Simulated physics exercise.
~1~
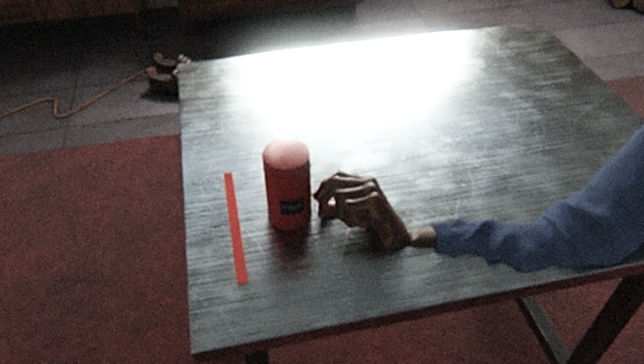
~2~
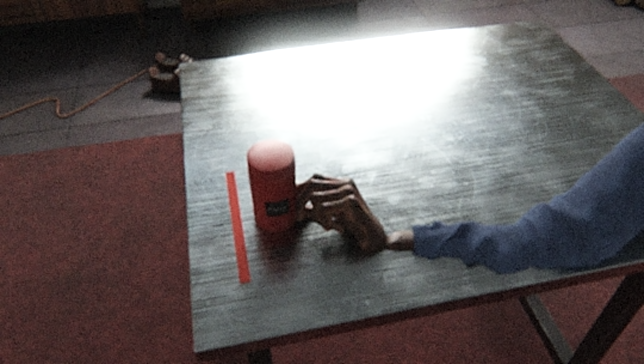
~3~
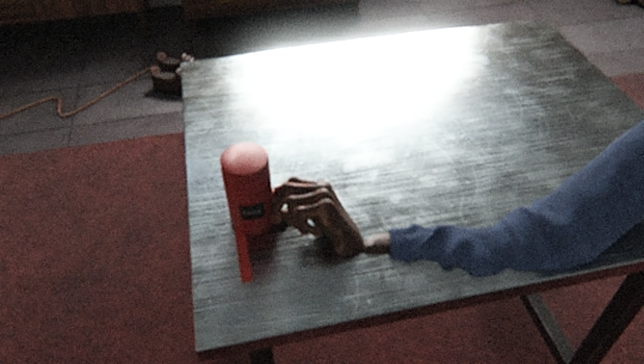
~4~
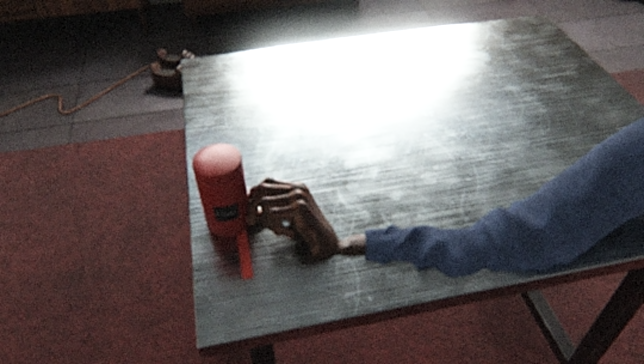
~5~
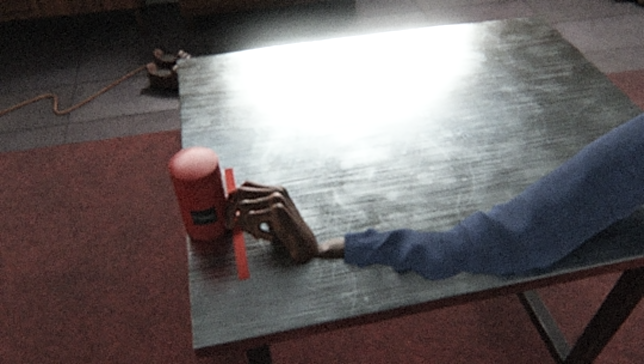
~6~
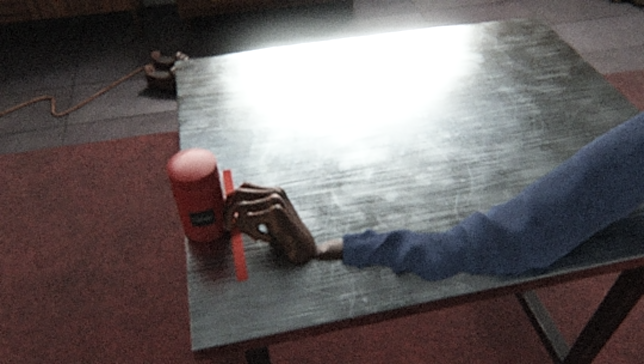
A red jar stands upright on a dark, worn table, just to the right of a strip of red tape, with the fingers of a blue-sleeved arm close to its right side. The hand pushes it steadily to the left at an unhurried pace. The jar reaches the tape, covers part of it, and continues across toward the table's left edge, staying upright. Once it is past the strip, the push stops with the fingertips at the tape. The jar ends standing still on the table, near the left edge, with the hand still beside it.
